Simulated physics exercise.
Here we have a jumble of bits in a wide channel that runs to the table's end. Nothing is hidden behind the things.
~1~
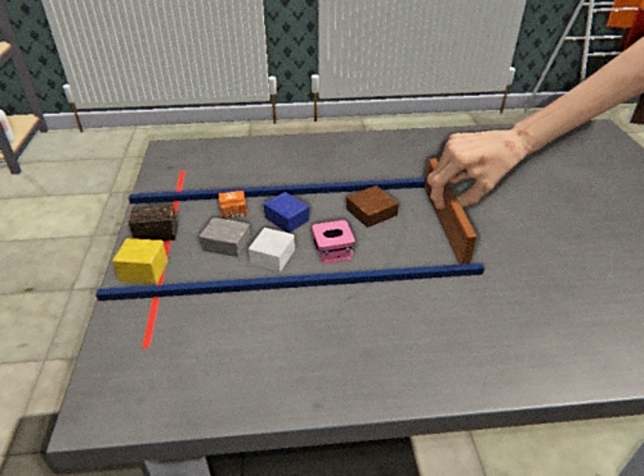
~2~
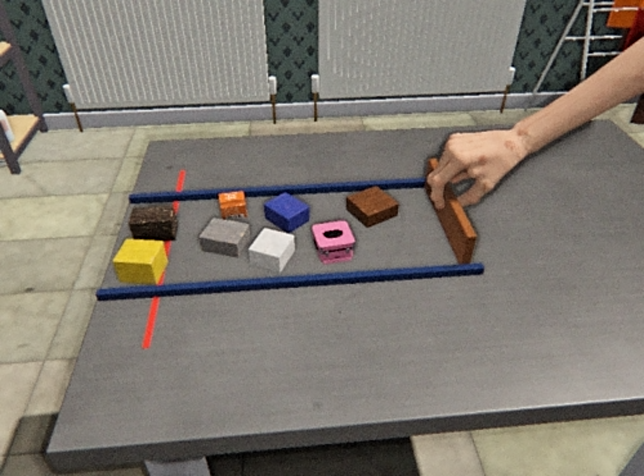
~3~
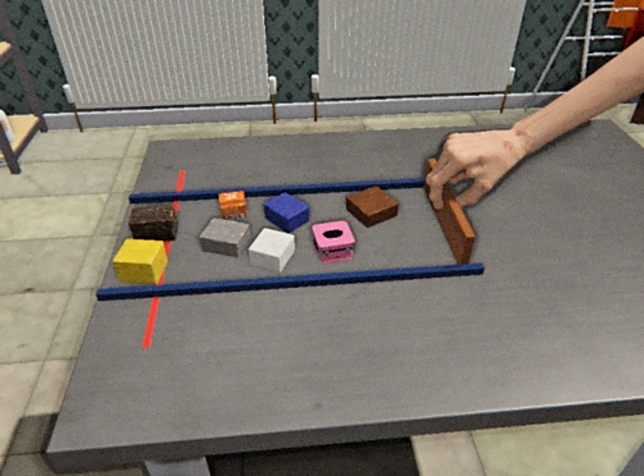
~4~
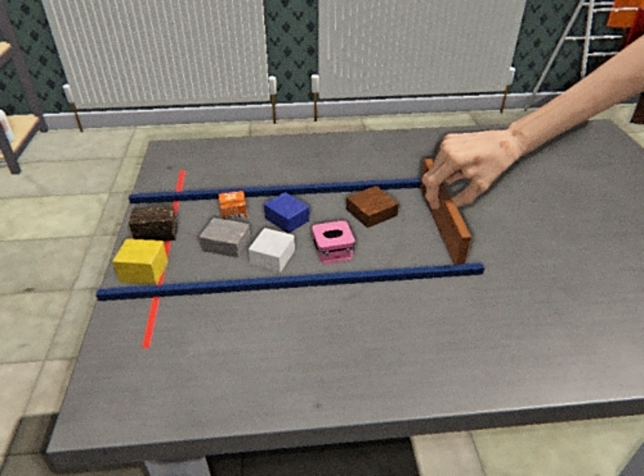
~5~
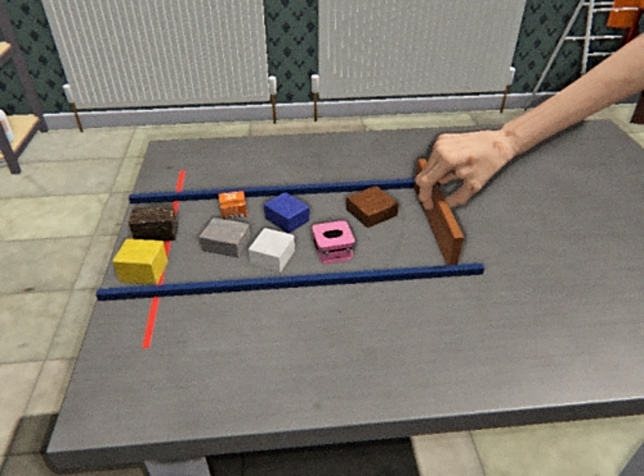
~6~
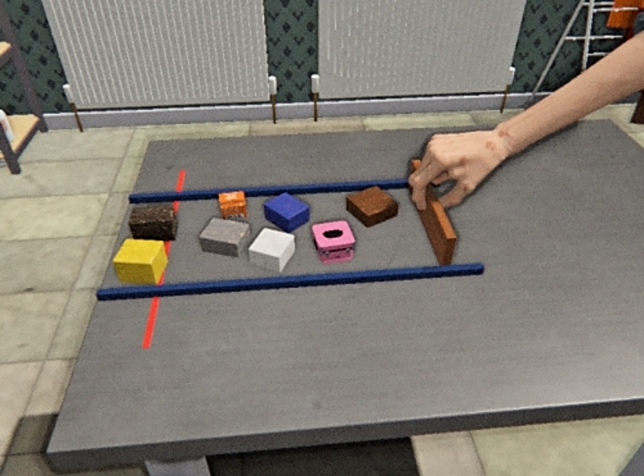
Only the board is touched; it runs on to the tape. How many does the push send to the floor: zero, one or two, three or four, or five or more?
Here the number that fall off is three or four.
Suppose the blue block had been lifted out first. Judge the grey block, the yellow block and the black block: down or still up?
The grey block remains up, the yellow block drops off, the black block drops off.
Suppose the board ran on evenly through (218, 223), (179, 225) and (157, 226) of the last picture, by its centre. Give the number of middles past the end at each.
Past the end: 0, 3 and 6.
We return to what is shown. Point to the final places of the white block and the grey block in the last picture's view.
Near (105, 274) and (113, 241).
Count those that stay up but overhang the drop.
That would be 2.
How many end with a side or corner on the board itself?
It touches 2.
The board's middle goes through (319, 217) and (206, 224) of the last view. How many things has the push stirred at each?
First 5, then 8.
Early on, none off yet; yellow block at rest near (141, 262); black block at rest near (154, 224); grey block at rest near (226, 238).
Finally, the number that fall off is three or four; lost, blue block, orange box, black block and yellow block.
